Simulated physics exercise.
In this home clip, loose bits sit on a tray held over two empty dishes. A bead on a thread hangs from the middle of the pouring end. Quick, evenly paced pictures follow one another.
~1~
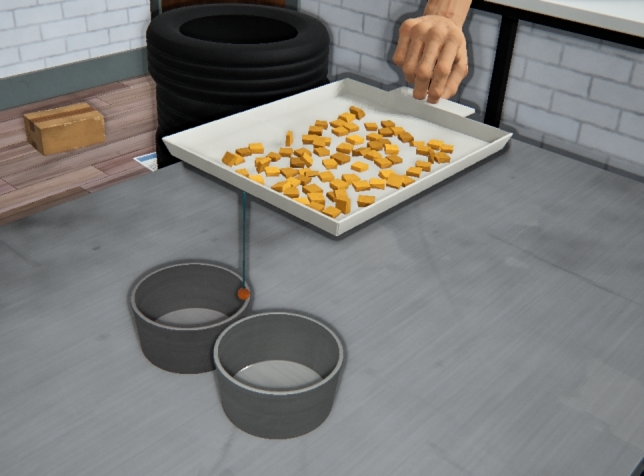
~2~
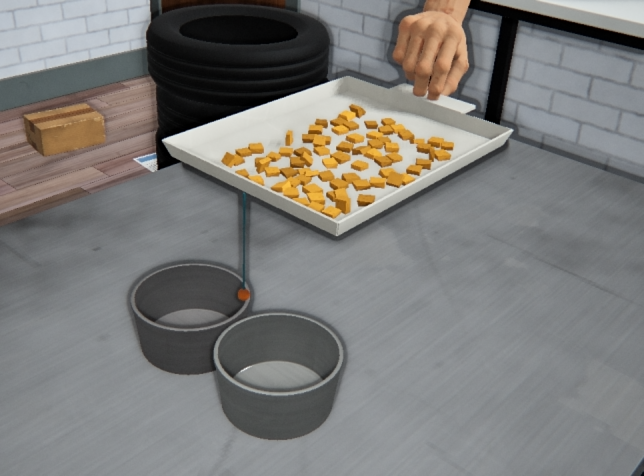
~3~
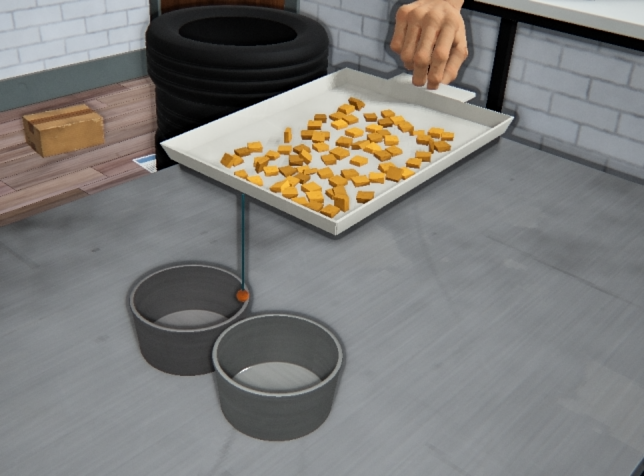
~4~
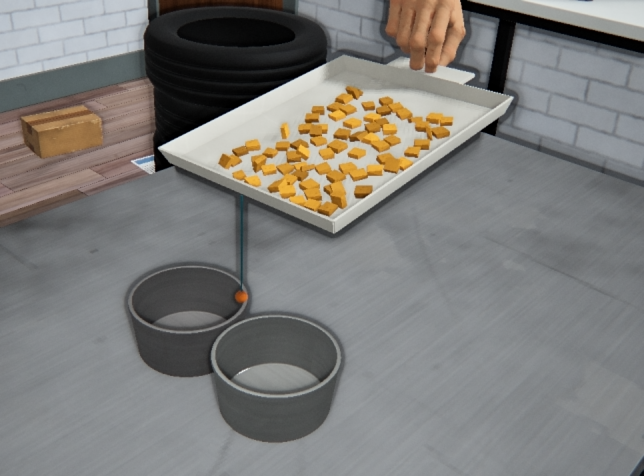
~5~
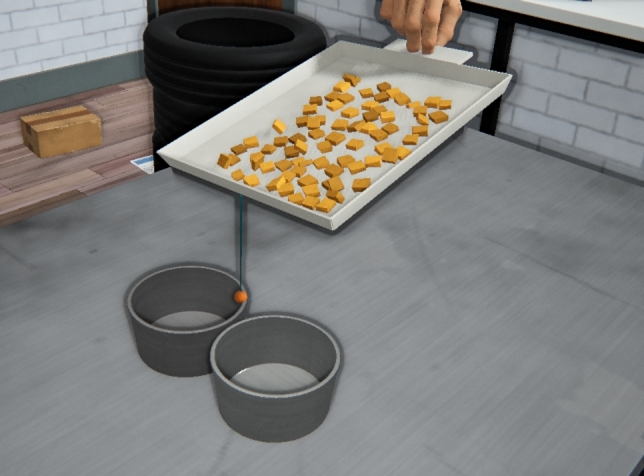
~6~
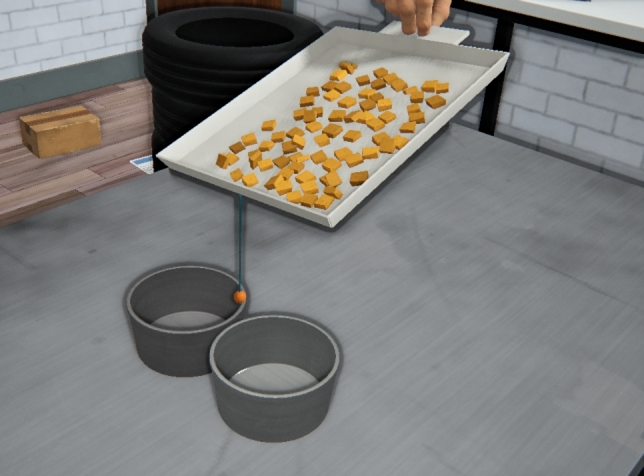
On a grey surface in a room with white brick walls, a hand holds a pale tray of small golden-brown pieces above two empty round dishes. The hand slowly raises the far end, tilting the tray toward its near left corner, while the orange bead hangs almost still on its thread.
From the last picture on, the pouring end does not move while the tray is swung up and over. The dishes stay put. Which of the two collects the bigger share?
The fuller dish will be the one on the left.
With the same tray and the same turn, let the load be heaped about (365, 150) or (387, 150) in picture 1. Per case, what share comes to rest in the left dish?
The first start yields 70 per cent, the second 70 per cent.
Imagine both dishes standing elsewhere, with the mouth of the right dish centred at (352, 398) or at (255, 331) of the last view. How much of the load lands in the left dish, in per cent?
Close to 20 in a hundred, then close to 70 in a hundred.
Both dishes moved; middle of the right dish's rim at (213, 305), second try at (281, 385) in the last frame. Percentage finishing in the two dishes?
You'd get near 90 percent first and near 40 percent next.
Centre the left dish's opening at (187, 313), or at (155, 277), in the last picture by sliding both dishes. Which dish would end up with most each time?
The dish to the left, then the dish to the left.
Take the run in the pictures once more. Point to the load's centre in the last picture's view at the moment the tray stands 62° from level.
The centre of the load shows up near (223, 162) in the last view.
Just after the last frame, tray tipped steeply; almost all on the tray; just a few in the air.
A moment on, tray tipped past a quarter turn; about a tenth on the tray; just a few in the right dish; roughly half in the left dish; about a tenth outside both; roughly a quarter in the air.
Further on, tray tipped past a quarter turn; the larger part in the left dish; roughly a quarter outside both.
When it is over, tray tipped past a quarter turn; not one in the right dish; the larger part in the left dish; roughly a quarter outside both.
